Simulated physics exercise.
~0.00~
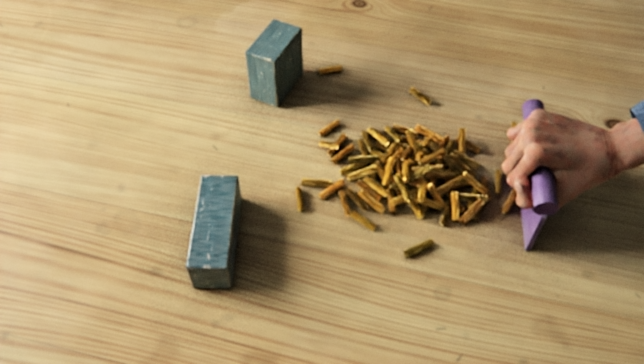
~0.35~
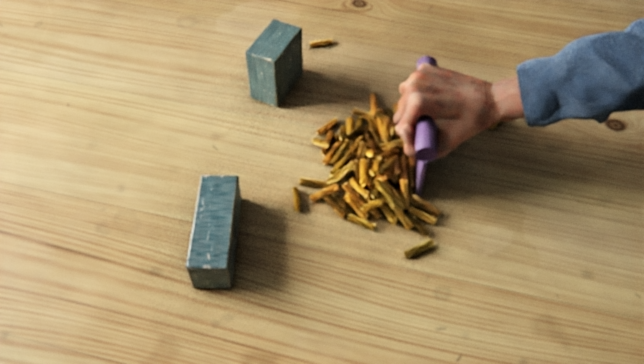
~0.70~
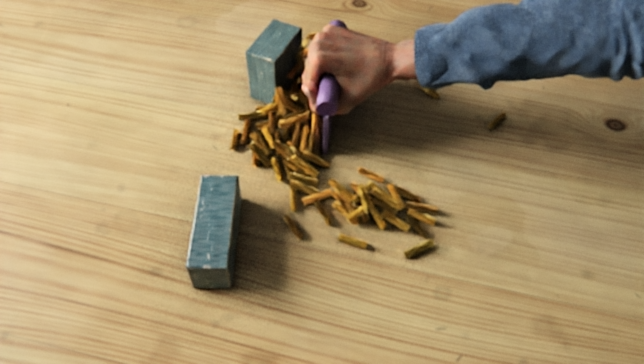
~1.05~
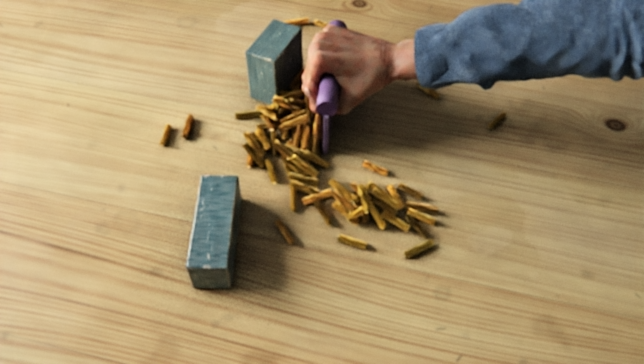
A hand in a blue sleeve grips a purple scraper at the right of a pale wooden table, seen from above at an angle. Beside it lies a loose heap of golden-brown dry pasta pieces, and two blue-grey blocks stand to the left, one farther back and one nearer. The hand pushes the scraper left and slightly away, bunching the pieces ahead of it. It carries on toward the far block and stops beside it, leaving part of the heap trailing nearer the viewer. Most pasta rests short of the gap, while a couple of pieces lie beyond it.
